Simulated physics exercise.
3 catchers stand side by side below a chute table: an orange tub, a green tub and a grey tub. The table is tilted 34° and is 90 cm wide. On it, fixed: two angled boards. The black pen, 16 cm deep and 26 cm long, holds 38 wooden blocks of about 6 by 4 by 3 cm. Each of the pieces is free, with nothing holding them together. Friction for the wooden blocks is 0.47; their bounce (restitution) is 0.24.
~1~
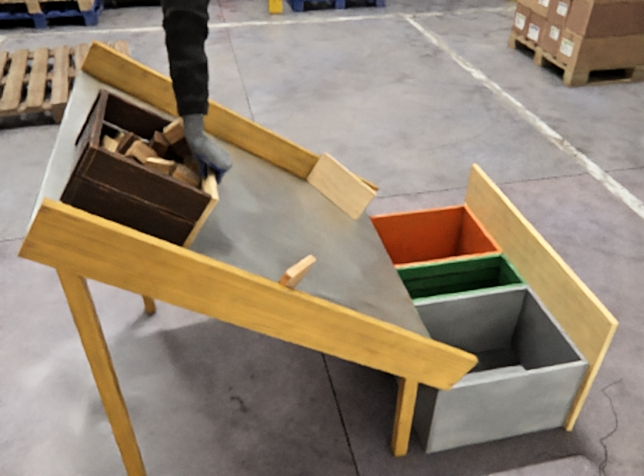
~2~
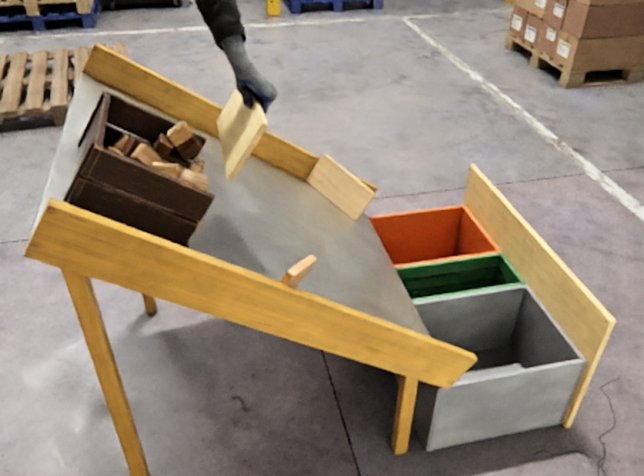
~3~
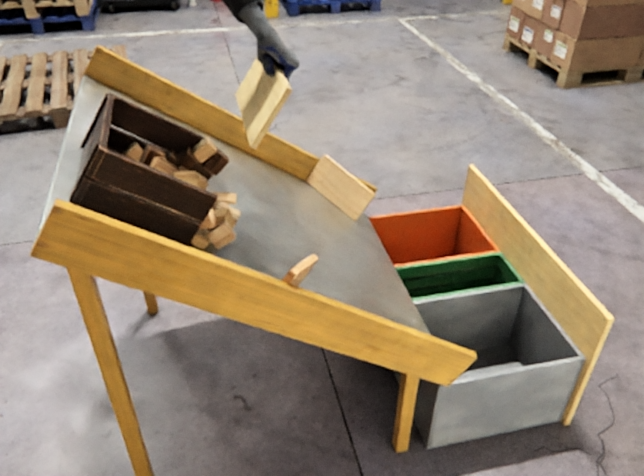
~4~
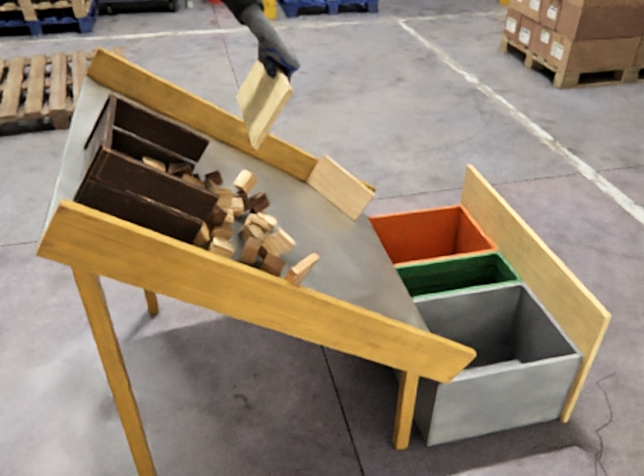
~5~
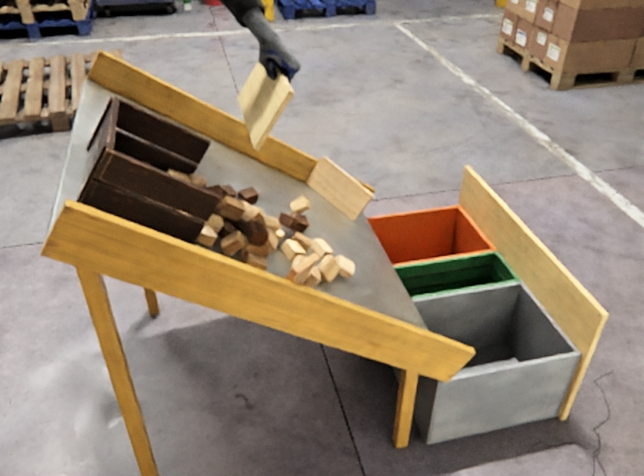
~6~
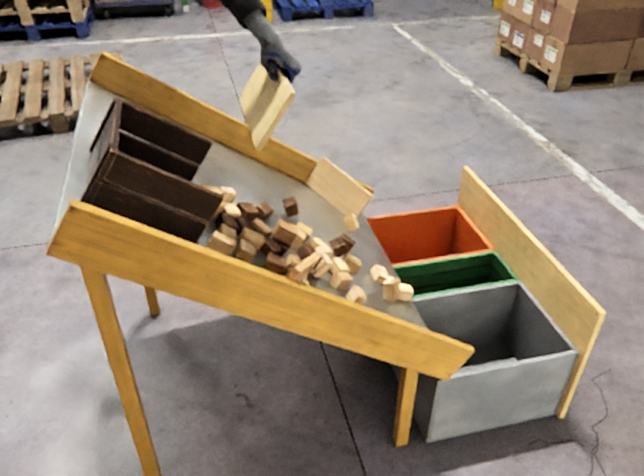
In this clip, a gloved hand lifts a wooden board away from a dark box on a tilted table, and wooden blocks tumble out and slide down the slope toward the orange, green and grey bins.
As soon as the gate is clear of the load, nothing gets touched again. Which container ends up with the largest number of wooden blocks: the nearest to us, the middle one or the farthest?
The nearest one.
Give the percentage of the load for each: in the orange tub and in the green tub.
Shares: Approx. 5 % and 25 %.
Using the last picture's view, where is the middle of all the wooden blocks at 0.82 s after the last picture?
Somewhere about (488, 355) in pixels.
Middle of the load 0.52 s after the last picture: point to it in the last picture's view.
Centre: Approx. (456, 327).
Then, 0.13 s after the last picture, 1 in the grey tub, 34 on the slope and 3 in the air.
Then, 0.30 s after the last picture, 1 in the orange tub, 3 in the green tub, 7 in the grey tub, 23 on the slope and 4 in the air.
Then, 0.52 s after the last picture, 2 in the orange tub, 6 in the green tub, 18 in the grey tub, 8 on the slope and 4 in the air.
When it is over (0.82 s after the last picture), 2 in the orange tub, 10 in the green tub and 26 in the grey tub.
